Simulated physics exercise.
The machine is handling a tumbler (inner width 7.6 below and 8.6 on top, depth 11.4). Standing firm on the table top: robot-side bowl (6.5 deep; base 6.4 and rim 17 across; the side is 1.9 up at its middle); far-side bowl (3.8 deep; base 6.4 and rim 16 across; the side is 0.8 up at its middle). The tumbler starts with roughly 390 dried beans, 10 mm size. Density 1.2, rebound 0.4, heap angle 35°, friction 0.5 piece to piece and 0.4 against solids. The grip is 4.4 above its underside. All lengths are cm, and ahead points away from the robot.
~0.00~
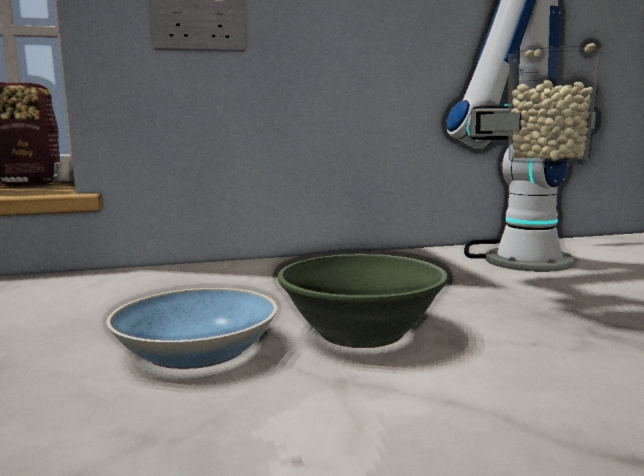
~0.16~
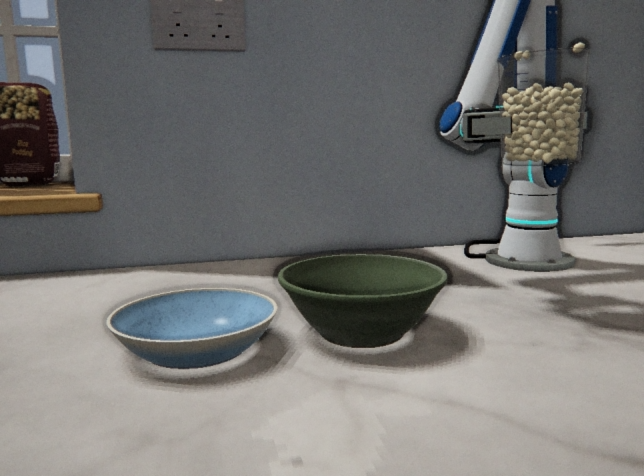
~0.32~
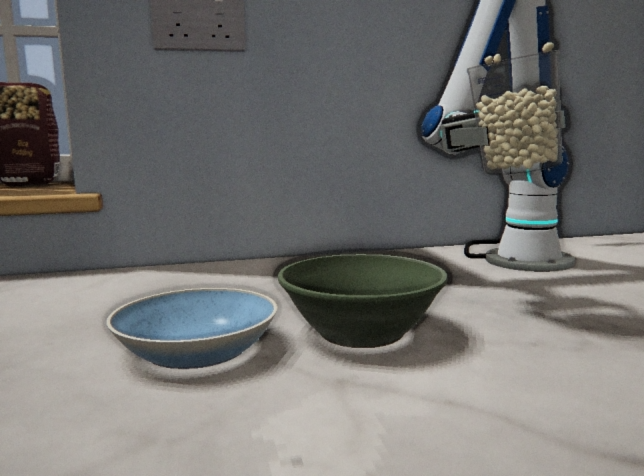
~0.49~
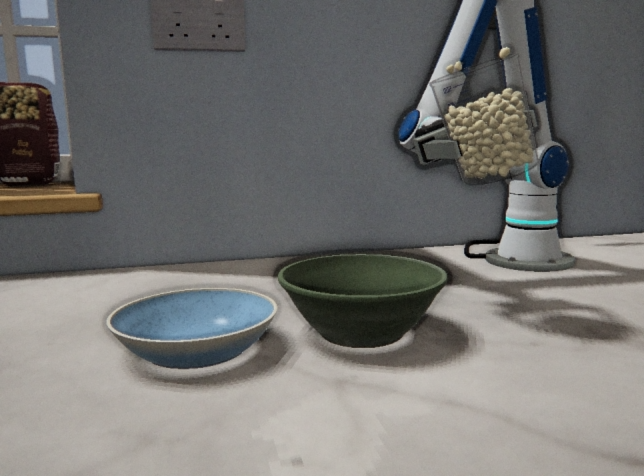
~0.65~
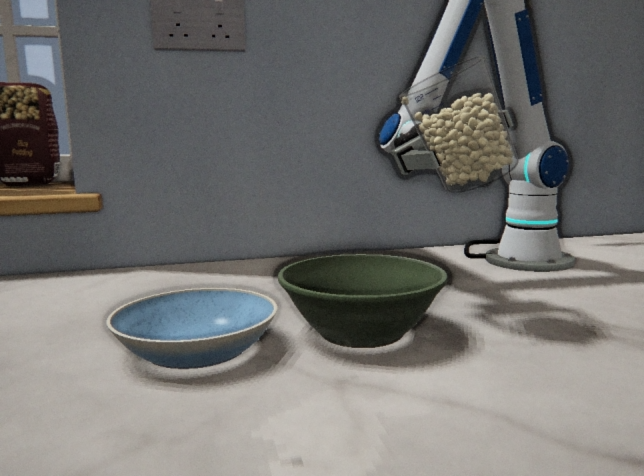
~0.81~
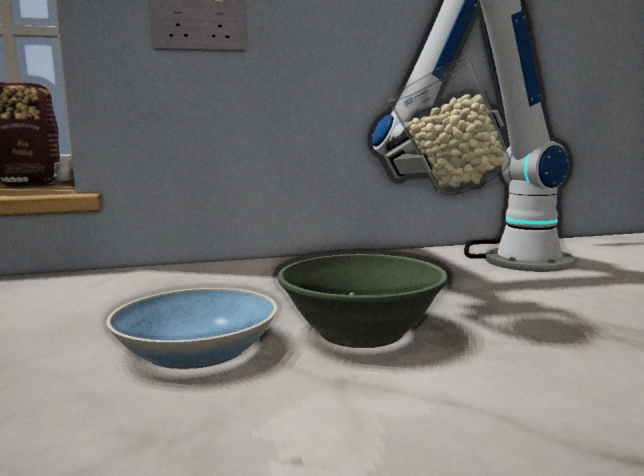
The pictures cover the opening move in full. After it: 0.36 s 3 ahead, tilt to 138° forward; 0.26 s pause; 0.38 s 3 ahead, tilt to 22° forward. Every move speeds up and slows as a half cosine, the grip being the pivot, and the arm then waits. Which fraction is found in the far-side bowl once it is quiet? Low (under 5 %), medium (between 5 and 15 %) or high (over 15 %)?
A low share, under 5 %, ends in the far-side bowl.
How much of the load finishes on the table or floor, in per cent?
Some 0 per cent.
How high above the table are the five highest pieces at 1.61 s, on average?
Roughly 4 cm.
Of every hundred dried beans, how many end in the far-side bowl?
About 0 per cent.
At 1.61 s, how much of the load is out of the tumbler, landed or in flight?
About 100 per cent by then.
After 1.21 s, tilted 138° forward, highest piece 20 above the table; 240 in the tumbler, 150 in the robot-side bowl.
After 1.61 s, tilted 85° forward, highest piece 5 above the table; 390 in the robot-side bowl.
After 2.01 s, tilted 22° forward, highest piece 5 above the table; 390 in the robot-side bowl.
After 3.06 s, tilted 22° forward, highest piece 5 above the table; 390 in the robot-side bowl.
At rest, 390 in the robot-side bowl. That is 0 % in the far-side bowl.
